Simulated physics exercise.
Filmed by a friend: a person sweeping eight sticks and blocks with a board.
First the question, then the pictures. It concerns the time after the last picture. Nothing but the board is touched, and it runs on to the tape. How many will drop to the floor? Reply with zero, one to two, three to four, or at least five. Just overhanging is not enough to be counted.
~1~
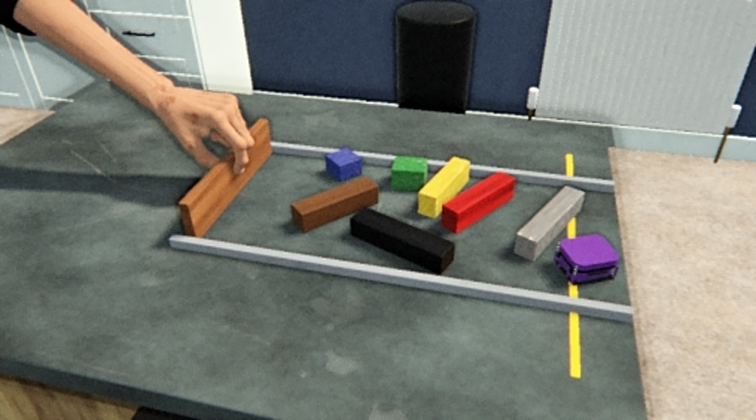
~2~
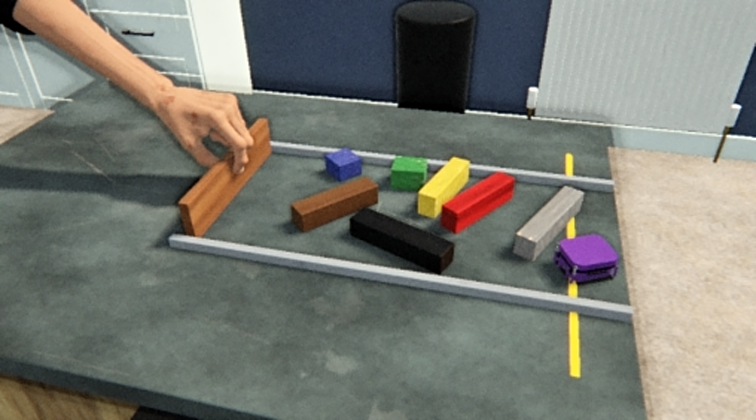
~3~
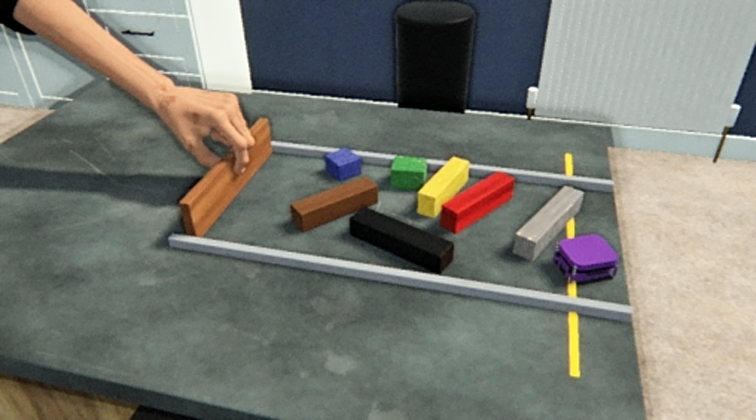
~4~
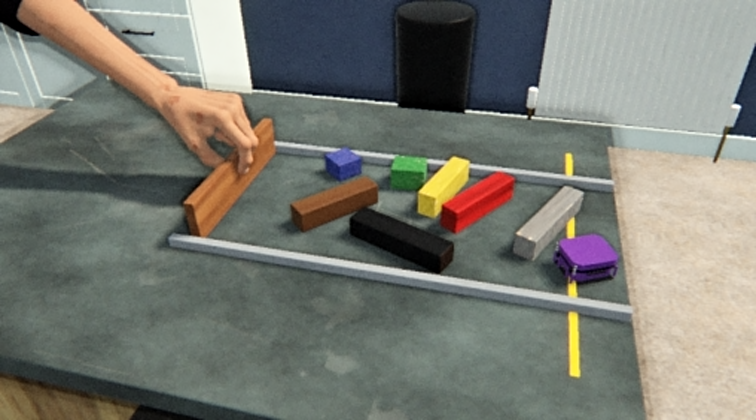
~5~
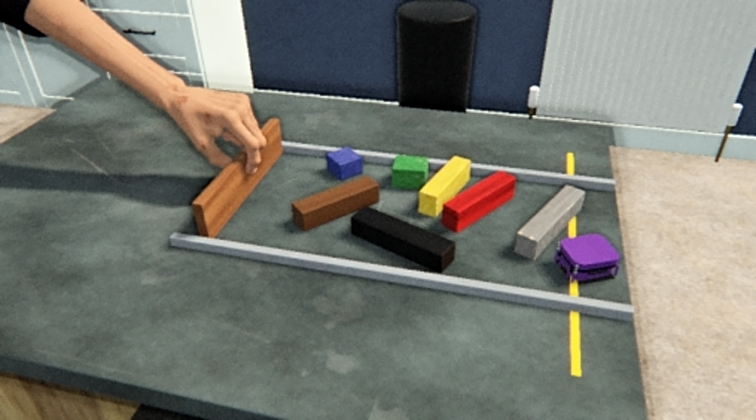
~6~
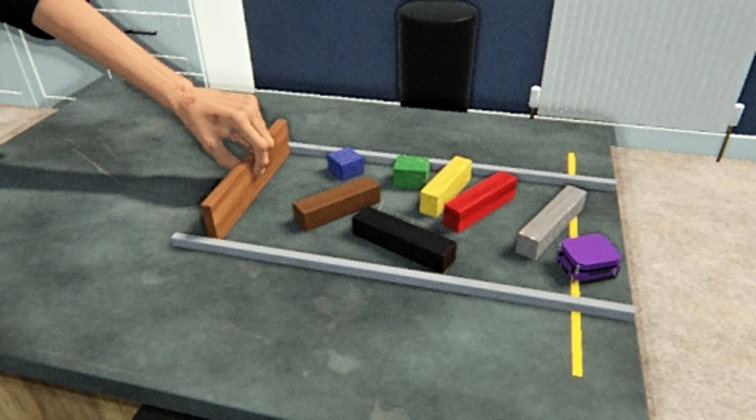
It comes to at least five.
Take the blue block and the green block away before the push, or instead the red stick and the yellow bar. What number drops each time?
You'd see 4 fallen, and 4 in the other try.
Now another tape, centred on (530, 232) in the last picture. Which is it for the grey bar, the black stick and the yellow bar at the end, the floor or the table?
Observed: Grey bar toppled; black stick not toppled; yellow bar not toppled.
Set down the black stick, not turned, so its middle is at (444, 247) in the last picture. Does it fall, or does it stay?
From that start it falls away.
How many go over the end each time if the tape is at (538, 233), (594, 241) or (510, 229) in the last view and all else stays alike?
Floor tally per try: 2 / 6 / 0.
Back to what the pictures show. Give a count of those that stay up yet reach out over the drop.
The answer comes to 1.
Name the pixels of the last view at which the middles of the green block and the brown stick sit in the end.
First (621, 204), then (588, 233).
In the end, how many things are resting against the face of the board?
2 touch it.
Soon after, none off yet; purple case at rest near (588, 260); grey bar at rest near (552, 221); red stick at rest near (481, 201).
Then, none off yet; purple case moving near (594, 257); grey bar moved a little near (569, 225); red stick moved about its own width near (545, 216).
At rest, the number that fall off is five or more; fallen, black stick, yellow bar, red stick, grey bar and purple case.
